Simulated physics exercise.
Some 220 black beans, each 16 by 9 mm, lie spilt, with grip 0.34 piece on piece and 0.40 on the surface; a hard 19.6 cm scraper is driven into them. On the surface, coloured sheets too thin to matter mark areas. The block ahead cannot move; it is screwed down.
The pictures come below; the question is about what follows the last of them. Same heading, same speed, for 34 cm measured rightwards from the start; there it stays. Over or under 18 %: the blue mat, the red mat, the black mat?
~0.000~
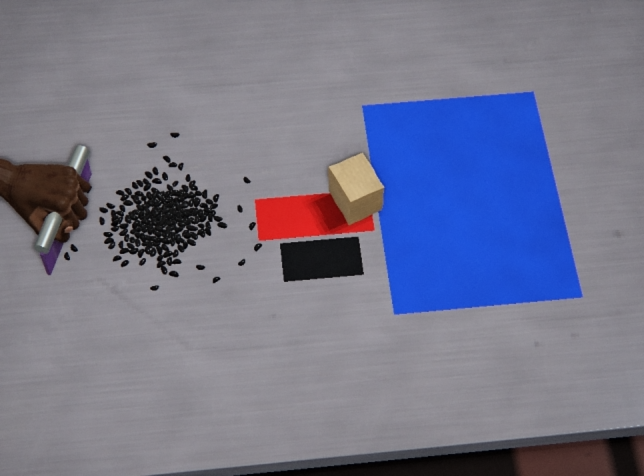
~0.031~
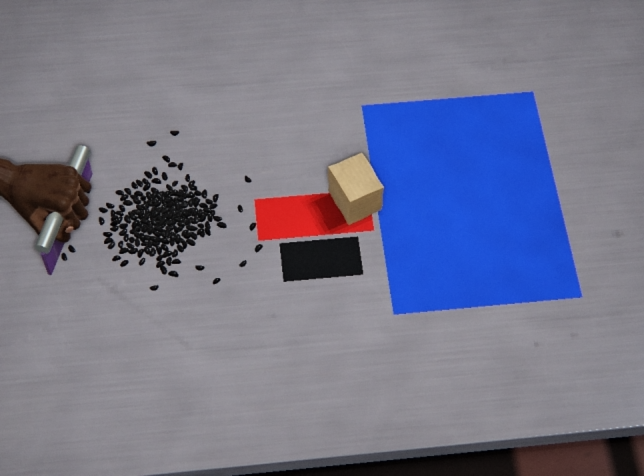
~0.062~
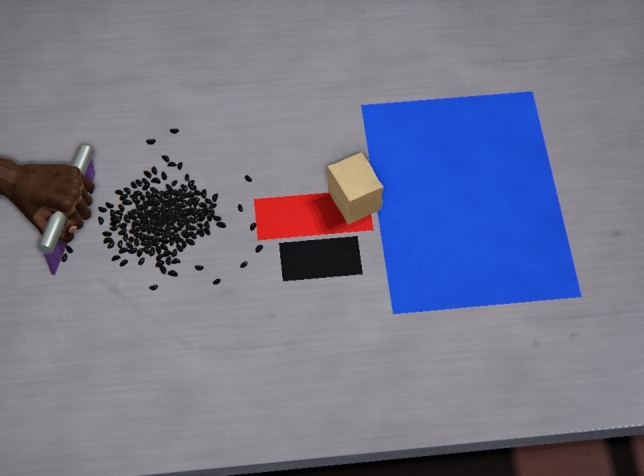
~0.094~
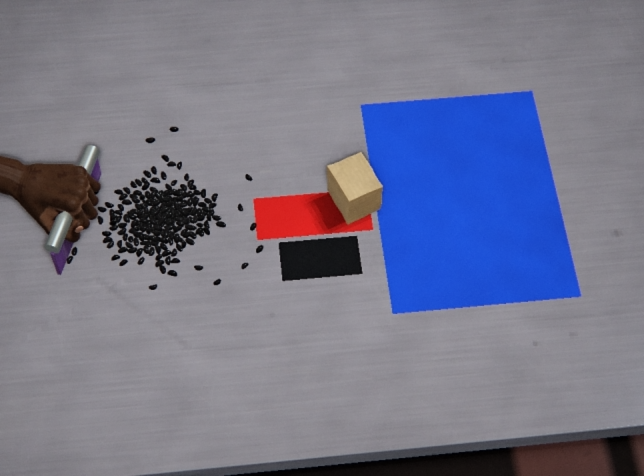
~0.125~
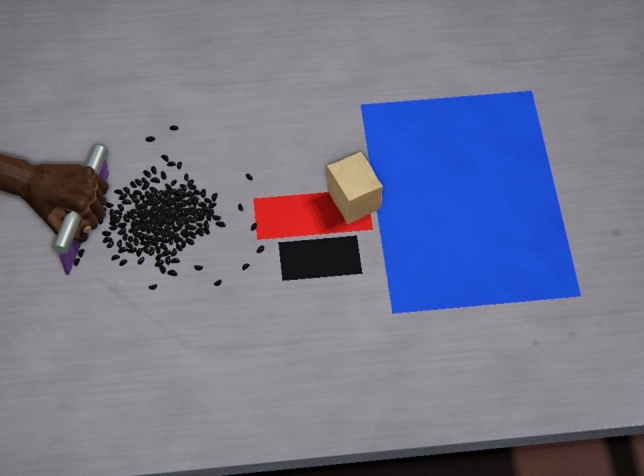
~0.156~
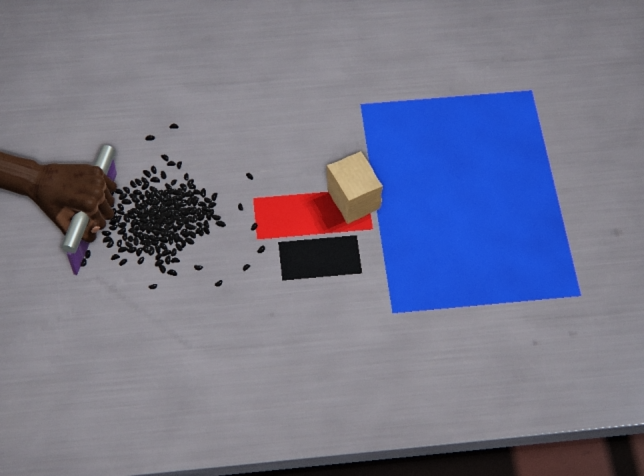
Blue mat - under; red mat - over; black mat - over.
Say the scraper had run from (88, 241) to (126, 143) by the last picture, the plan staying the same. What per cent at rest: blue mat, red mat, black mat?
Blue mat: 0; red mat: 20; black mat: 0.
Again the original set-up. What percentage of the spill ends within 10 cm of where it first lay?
Near 5 in a hundred.
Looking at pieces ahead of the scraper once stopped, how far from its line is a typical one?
Distance: Around 4 cm.
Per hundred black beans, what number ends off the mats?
Some 40 per cent.
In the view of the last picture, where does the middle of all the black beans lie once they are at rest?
I'd say somewhere near (302, 234).
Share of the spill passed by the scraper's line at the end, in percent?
Around 20 percent.
After 0.49 s, scraper 18 cm from its start, spill 22 cm wide; off the mats 100 %.
Then, at 0.83 s, scraper 32 cm from its start, spill 28 cm wide; black mat 15 %, red mat 35 %, off the mats 45 %.
Then, at 1.12 s, scraper 34 cm from its start, spill 30 cm wide; black mat 25 %, red mat 30 %, off the mats 40 %.
At rest (2.5 s), black mat 25 %, red mat 30 %, blue mat 0 %, off the mats 40 %.
